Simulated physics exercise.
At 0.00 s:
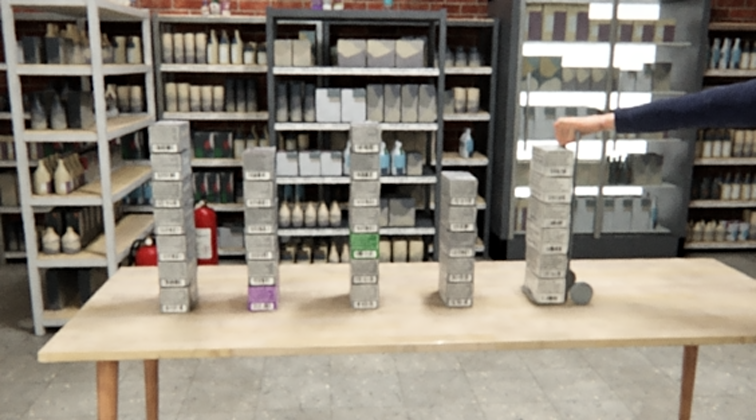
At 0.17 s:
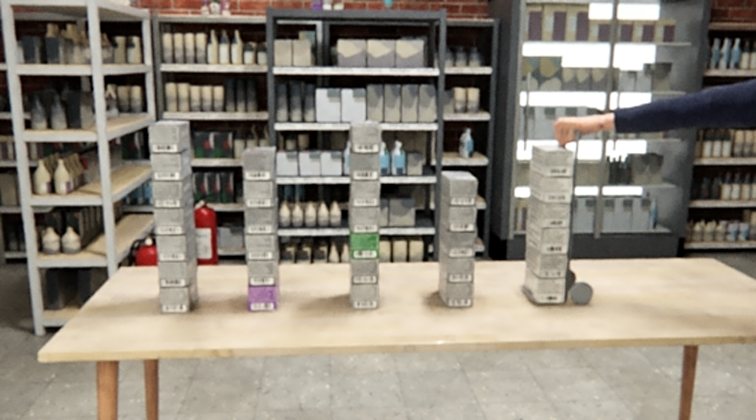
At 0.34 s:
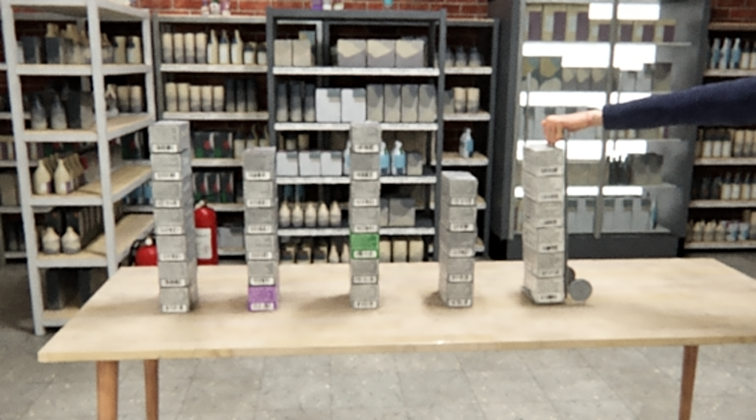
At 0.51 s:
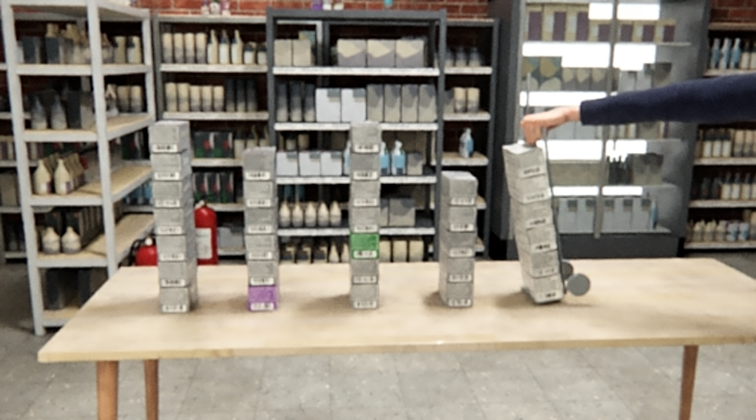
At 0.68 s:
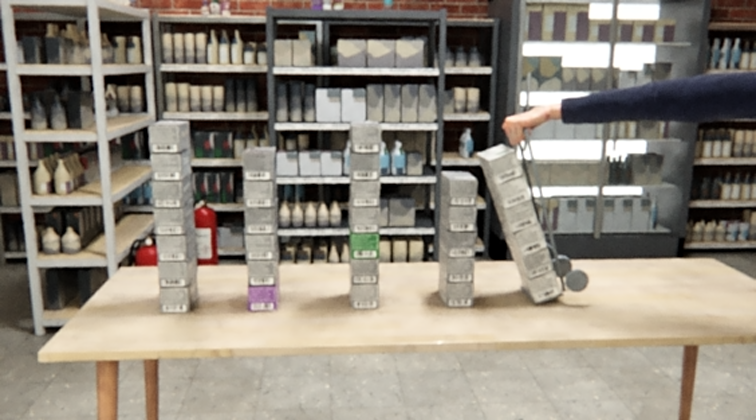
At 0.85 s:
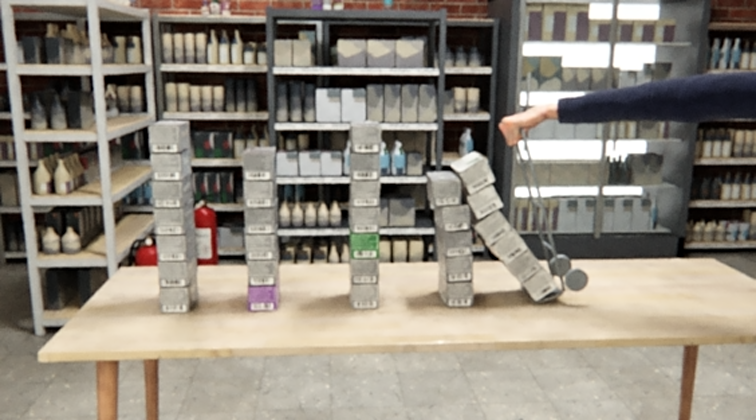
A hand tilts the rightmost stack of packets left on a toy truck into the next stack.
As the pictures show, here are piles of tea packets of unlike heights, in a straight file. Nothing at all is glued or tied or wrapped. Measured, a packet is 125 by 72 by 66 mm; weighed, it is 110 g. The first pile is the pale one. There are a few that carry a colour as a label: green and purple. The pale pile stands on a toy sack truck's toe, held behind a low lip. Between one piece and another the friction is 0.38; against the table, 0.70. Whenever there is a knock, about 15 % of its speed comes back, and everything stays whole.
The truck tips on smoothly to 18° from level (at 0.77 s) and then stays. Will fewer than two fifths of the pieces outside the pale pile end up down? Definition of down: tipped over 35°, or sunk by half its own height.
No, more than two fifths.
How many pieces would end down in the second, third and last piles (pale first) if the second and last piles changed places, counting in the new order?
Pile by pile, you'd see second at 6, third at 6 and last at 5 down.
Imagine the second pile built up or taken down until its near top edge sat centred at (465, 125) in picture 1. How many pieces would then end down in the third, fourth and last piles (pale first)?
Down by pile: Third 7, fourth 6, last 7.
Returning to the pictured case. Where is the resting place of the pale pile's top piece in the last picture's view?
Near (383, 240).
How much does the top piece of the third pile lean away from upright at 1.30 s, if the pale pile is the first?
About 10°.
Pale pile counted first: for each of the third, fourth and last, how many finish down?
From the third pile 7, from the fourth pile 6 and from the last pile 6.
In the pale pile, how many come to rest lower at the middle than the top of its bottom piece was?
Among the pale pieces, the count is 2.
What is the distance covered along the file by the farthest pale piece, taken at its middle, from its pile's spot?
44 cm.
After 1.30 s, 6 of the pale pile down; 4 of the 25 other packets down; green packet leaning 21°.
After 2.00 s, 6 of the pale pile down; 23 of the 25 other packets down; purple packet leaning 50°; green packet leaning 50°, 10 cm lower.
At rest (3.6 s), 6 of the pale pile down; 23 of the 25 other packets down; green packet leaning 53°, 12 cm lower; purple packet leaning 51°. That is 92 per cent. As the last picture would show them, middles, green packet near (283, 284), purple packet near (247, 285).
